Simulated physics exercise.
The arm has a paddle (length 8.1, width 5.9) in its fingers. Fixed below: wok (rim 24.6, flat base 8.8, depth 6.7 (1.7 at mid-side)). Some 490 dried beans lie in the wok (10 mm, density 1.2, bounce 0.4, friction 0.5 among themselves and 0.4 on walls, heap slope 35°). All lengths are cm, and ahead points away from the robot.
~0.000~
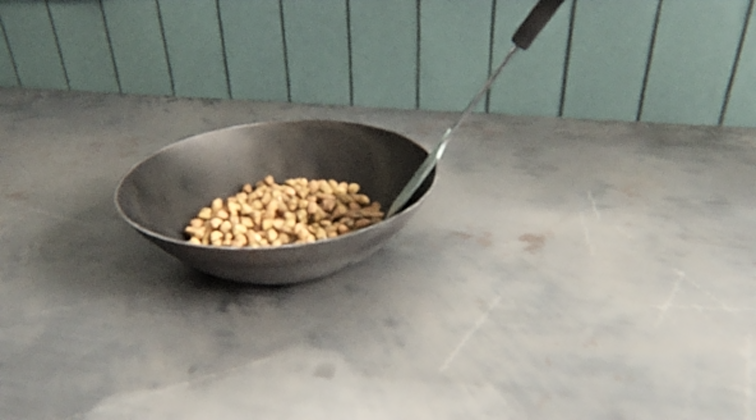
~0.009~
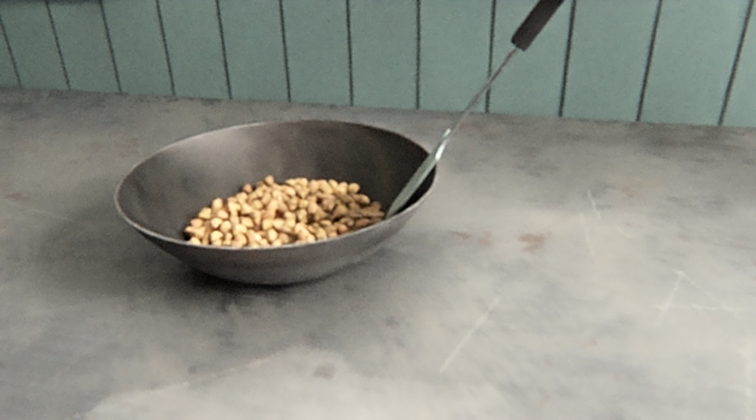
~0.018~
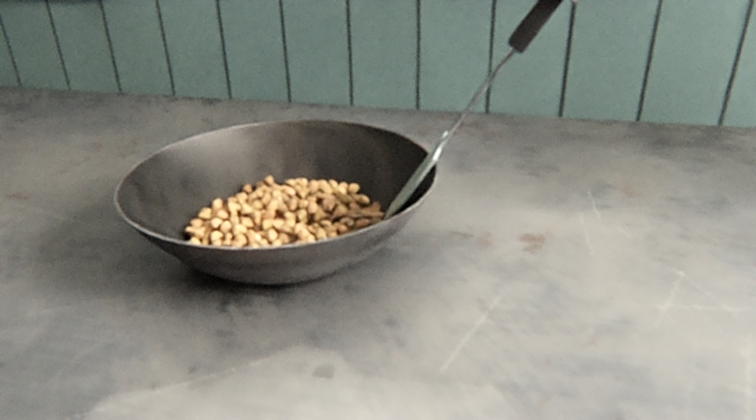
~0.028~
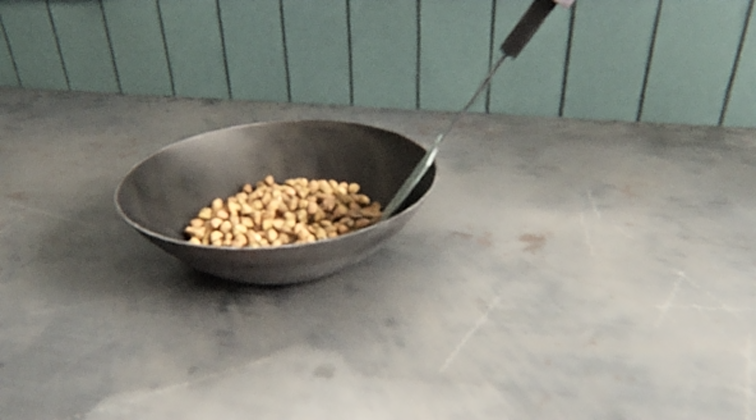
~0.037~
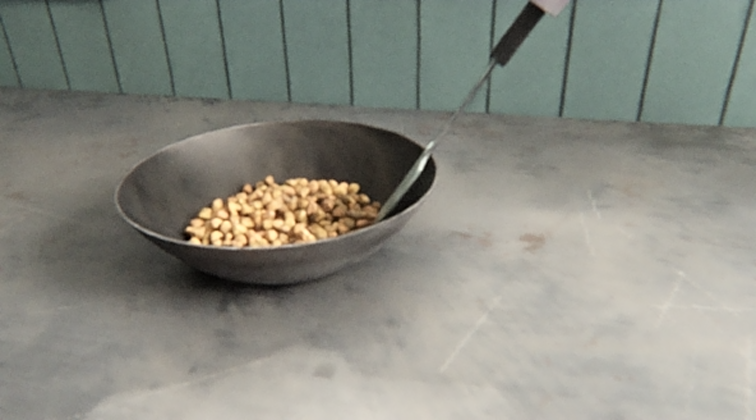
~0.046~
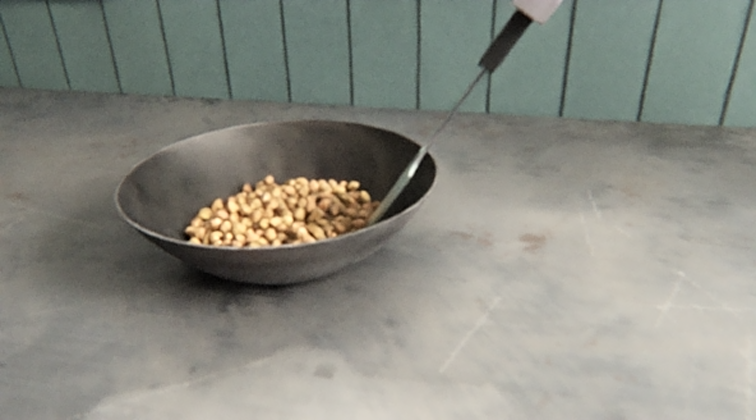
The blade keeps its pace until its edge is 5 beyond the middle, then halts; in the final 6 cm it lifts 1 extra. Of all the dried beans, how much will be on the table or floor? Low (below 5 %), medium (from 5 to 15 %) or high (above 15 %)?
Share on the table or floor: Low (below 5 %).
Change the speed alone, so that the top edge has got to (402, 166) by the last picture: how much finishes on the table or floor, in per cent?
Some 5 per cent.
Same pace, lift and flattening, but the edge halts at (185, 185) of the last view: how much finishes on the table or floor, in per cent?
Some 35 per cent.
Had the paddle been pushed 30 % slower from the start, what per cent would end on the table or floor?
It would be near 0 per cent.
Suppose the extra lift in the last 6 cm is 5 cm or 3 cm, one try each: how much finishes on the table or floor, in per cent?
Some 0 and 0 per cent.
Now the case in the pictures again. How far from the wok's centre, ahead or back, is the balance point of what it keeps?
Some 4.5 cm ahead.
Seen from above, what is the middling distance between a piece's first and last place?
About 4 cm.
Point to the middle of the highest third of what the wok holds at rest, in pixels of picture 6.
At about (195, 188).
By 0.10 s, sloping 57°, highest piece 6 above the table; 487 in the wok.
By 0.15 s, sloping 57°, highest piece 7 above the table; 487 in the wok.
By 0.38 s, sloping 57°, highest piece 7 above the table; 481 in the wok, 6 on the table or floor.
By 1.43 s, sloping 57°, highest piece 7 above the table; 481 in the wok, 6 on the table or floor.
Final count, 481 in the wok, 6 on the table or floor. That is 1 % on the table or floor.
